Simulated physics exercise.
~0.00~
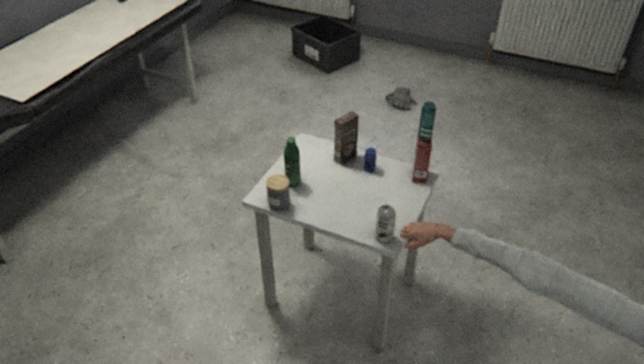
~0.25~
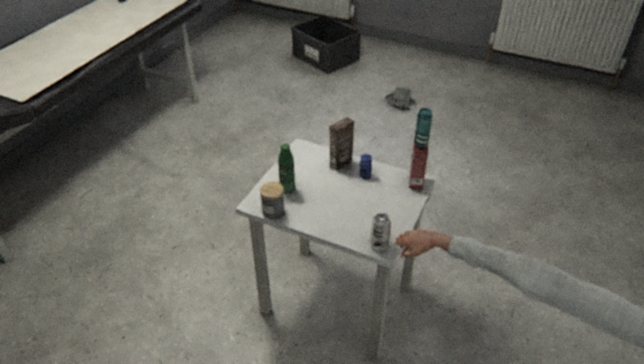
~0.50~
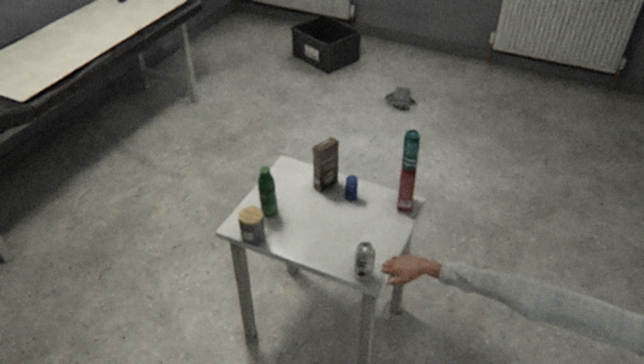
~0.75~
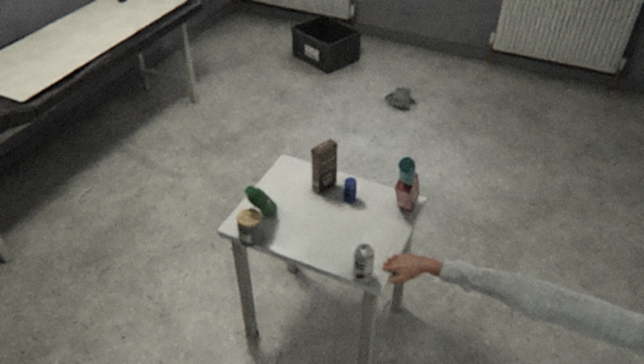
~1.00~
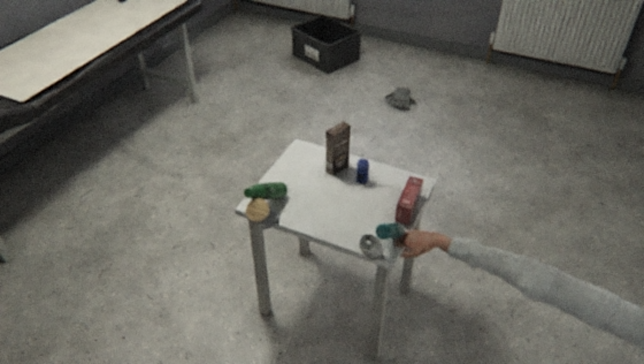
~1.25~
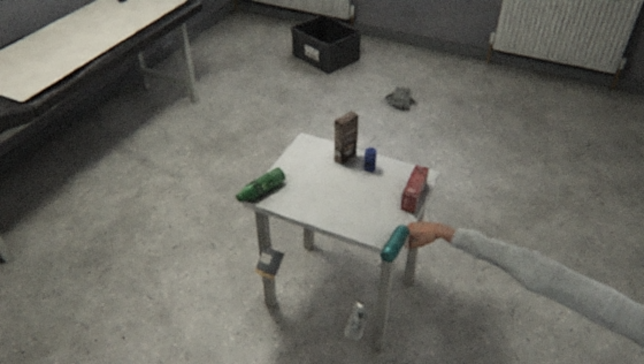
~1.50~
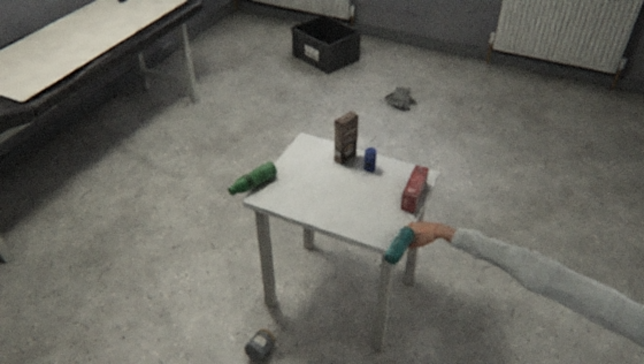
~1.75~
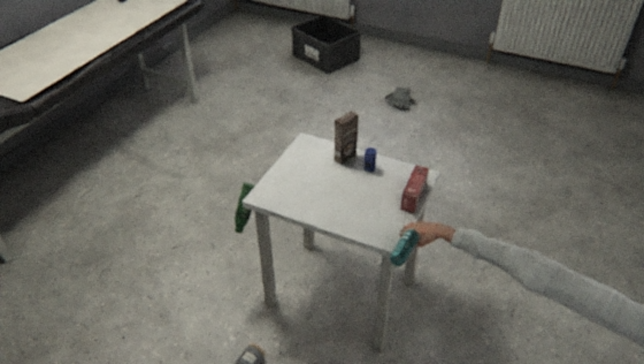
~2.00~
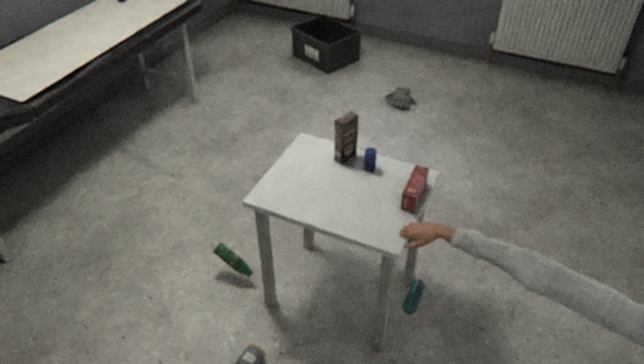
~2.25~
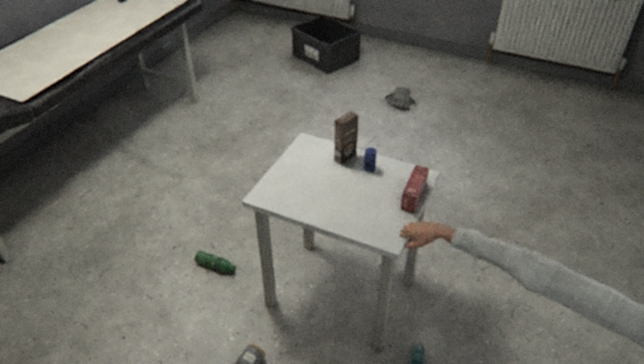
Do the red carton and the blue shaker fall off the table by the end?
No, both stay on the table, with the red carton lying on its side and the blue shaker still there.
